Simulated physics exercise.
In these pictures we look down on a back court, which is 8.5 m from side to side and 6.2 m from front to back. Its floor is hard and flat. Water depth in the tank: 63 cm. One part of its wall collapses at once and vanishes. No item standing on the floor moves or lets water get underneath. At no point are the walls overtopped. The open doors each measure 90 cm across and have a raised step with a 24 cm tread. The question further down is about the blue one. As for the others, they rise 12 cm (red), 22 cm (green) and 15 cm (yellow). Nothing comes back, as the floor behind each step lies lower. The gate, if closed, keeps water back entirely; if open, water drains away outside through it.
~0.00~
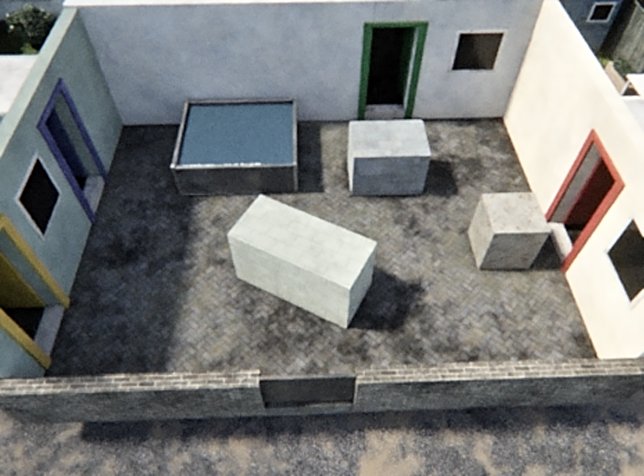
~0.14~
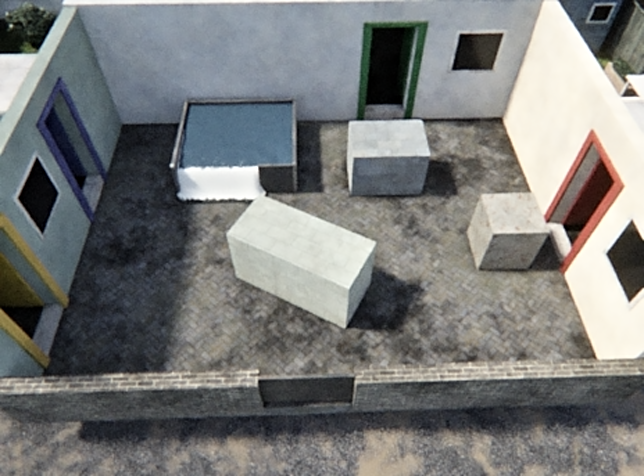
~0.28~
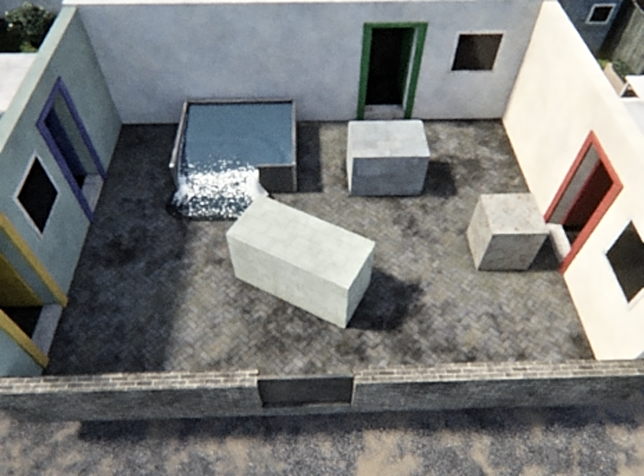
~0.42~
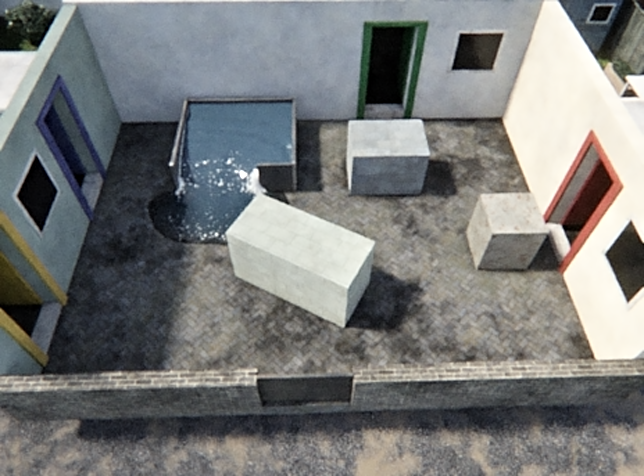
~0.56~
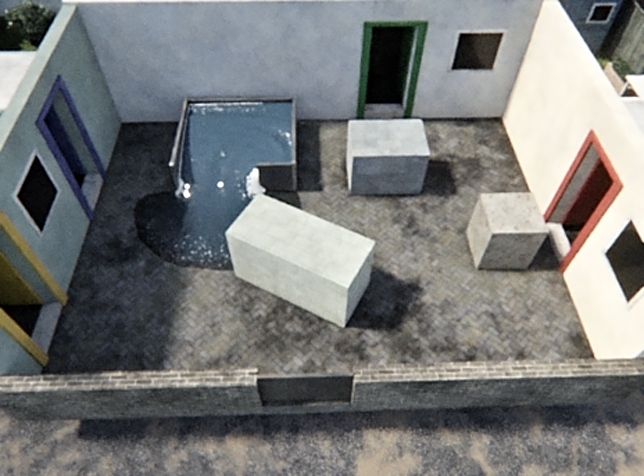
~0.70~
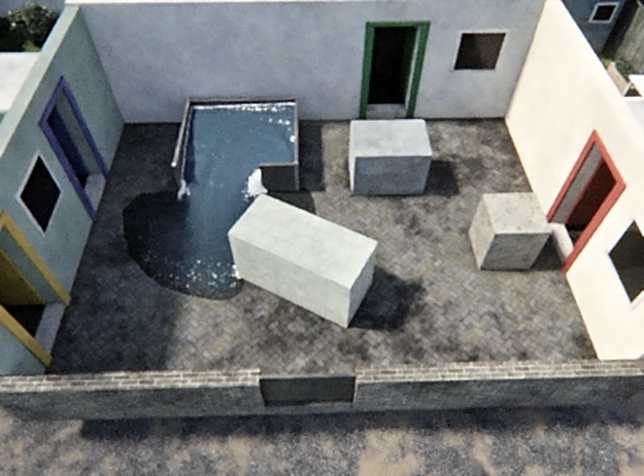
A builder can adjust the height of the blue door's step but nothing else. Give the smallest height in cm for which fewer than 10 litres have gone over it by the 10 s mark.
About 5 cm.
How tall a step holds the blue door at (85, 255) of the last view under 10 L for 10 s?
You'd want it roughly 12.5 cm high.
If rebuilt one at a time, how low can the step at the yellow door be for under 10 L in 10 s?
Roughly 26 cm at yellow.
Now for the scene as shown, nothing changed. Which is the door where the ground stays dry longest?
That would be the green door.
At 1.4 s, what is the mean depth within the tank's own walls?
The average depth is some 38 cm.
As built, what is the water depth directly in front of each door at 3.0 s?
Depth (cm): Red 0 / green 0 / blue 2 / yellow 27.
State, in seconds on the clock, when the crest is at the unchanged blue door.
The level tops out near 6.5 seconds.
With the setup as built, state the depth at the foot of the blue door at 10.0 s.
About 5.5 cm.
After 1.4 s water covers 25 % of the floor, deepest (31 cm) near (204, 195); it has not reached the blue door.
After 3.0 s water covers 45 % of the floor, deepest (39 cm) near (37, 397); 2 cm at the blue door, 0 litres in over its 24 cm step.
After 10.0 s water covers 90 % of the floor, deepest (12 cm) near (117, 177); 5 cm at the blue door, 0 litres in over its 24 cm step.
At the blue door as built, the water arrived by 1.8 s and peaked near 8 cm at 6.4 s.
With a step of 4 cm, 20 litres would have come in within the 10 s; with 6.5 cm, 4 litres. So under 10 litres takes about 5 cm.
